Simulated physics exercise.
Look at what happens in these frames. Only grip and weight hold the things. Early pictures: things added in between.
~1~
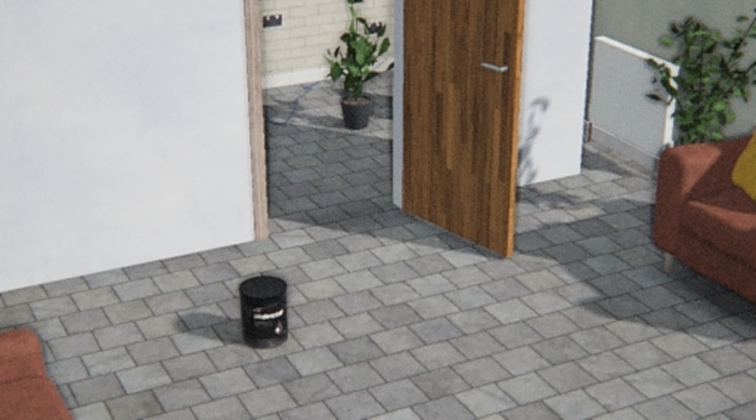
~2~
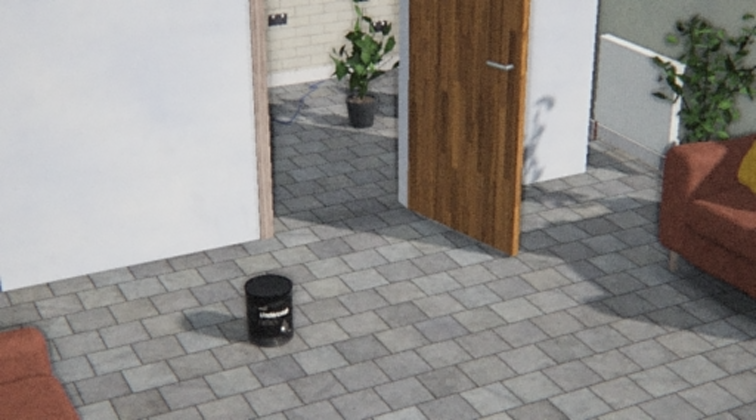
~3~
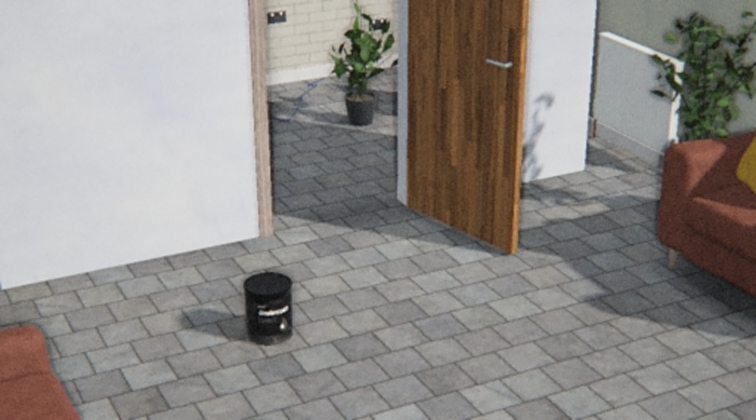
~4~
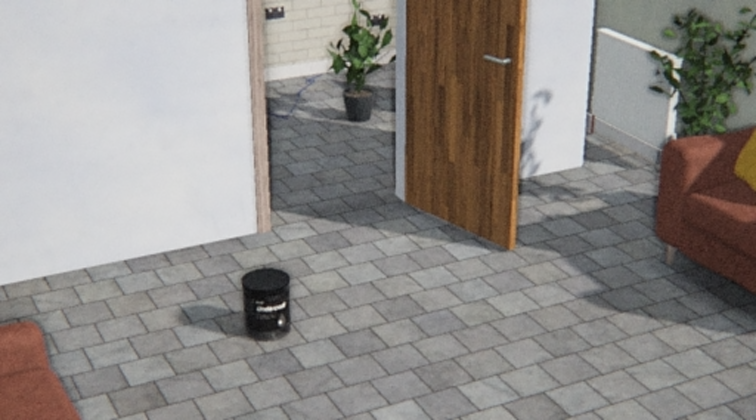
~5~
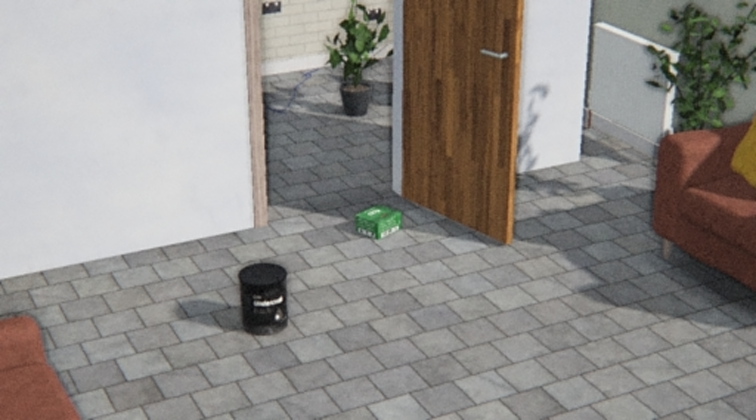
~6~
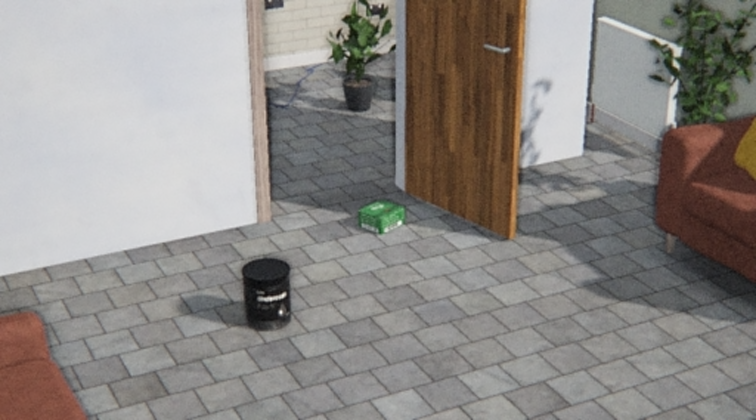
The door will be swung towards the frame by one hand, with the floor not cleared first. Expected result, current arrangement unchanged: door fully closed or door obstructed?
Result: Door fully closed.
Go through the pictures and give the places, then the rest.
Door wide open and still; black pail (264, 312), in the first frame.
Door wide open and still; black pail (270, 311), in the second frame.
Door wide open and still; black pail (269, 309), in the third frame.
Door wide open and still; black pail (267, 305), in the fourth frame.
Door wide open and still; black pail (264, 299), in the fifth frame.
Door wide open and still; green box (382, 217); black pail (267, 295), in the sixth frame.
Then, 1.30 s past the last view, open by 66°.
Then, 2.00 s past the last view, open by 35°; green box displaced about its own width near (349, 215).
Then, 2.60 s past the last view, open by 10°; green box displaced well along near (322, 203).
Finally, open by 0°; moved from the start, green box; black pail still in place. Final places as the last picture's camera would see them, green box near (314, 195).
